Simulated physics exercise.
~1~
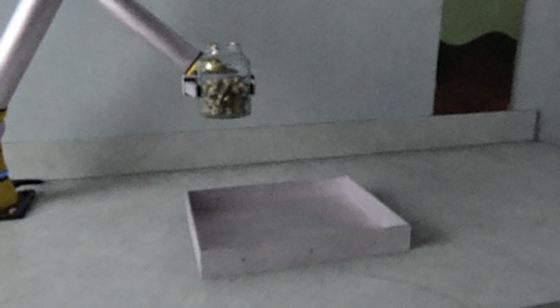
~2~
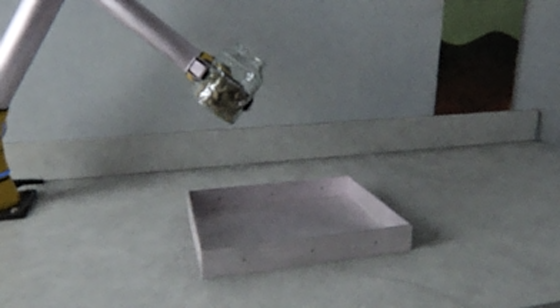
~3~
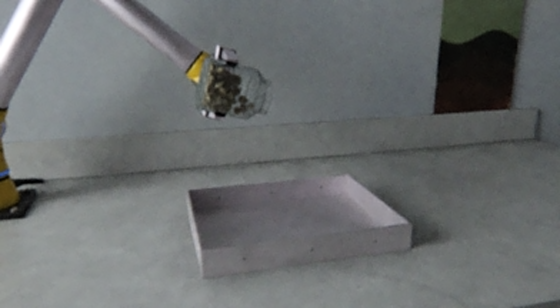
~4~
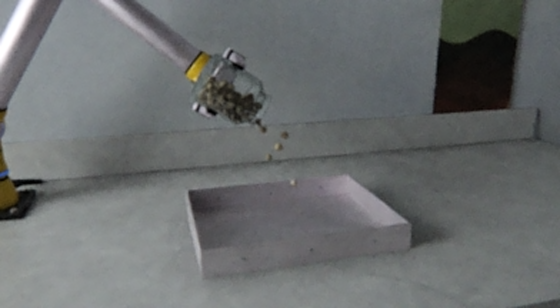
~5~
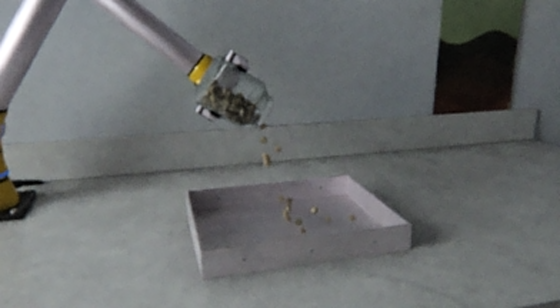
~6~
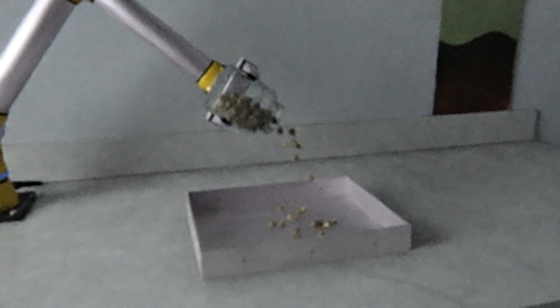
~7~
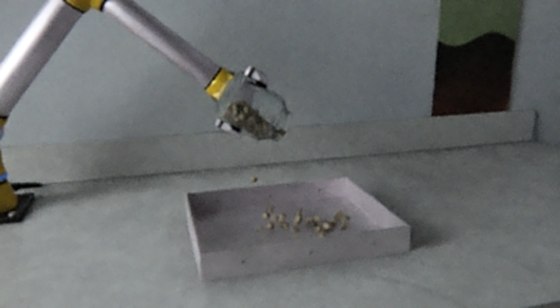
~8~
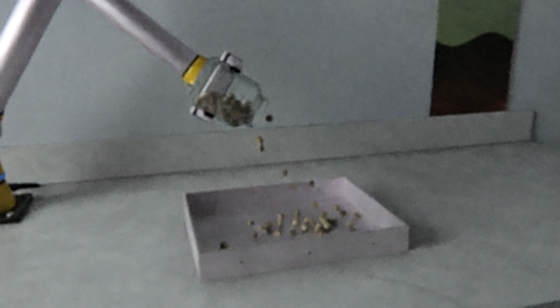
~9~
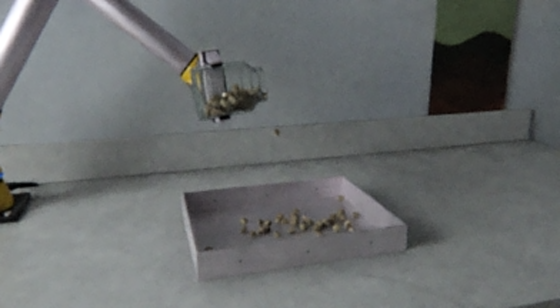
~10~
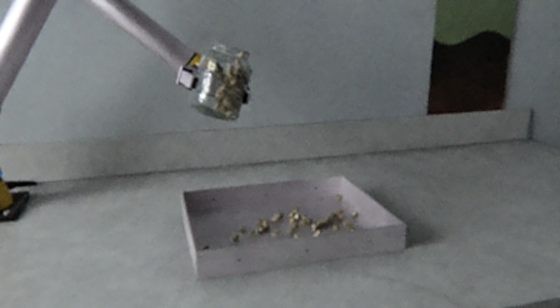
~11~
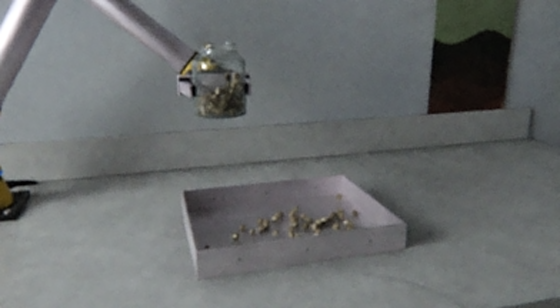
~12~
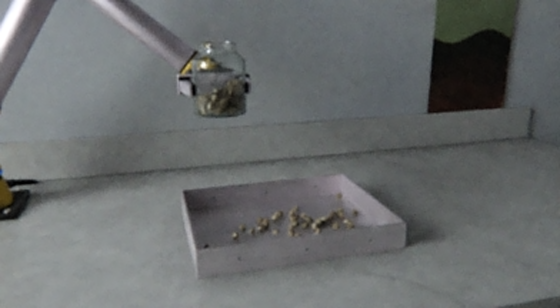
A pale robot arm with yellow joints holds a clear glass jar of small tan pebbles above a shallow, pale pinkish tray on a grey table, seen from the front and slightly above by a gently swaying camera. Behind stands a grey wall with a green and dark red panel at right. The arm tips the jar to the right until its mouth points downward, and pebbles trickle out and scatter across the tray. The jar shifts right and down, then back left and up, spilling more. Finally it turns upright, still holding many pebbles, while a smaller share lies in the tray.
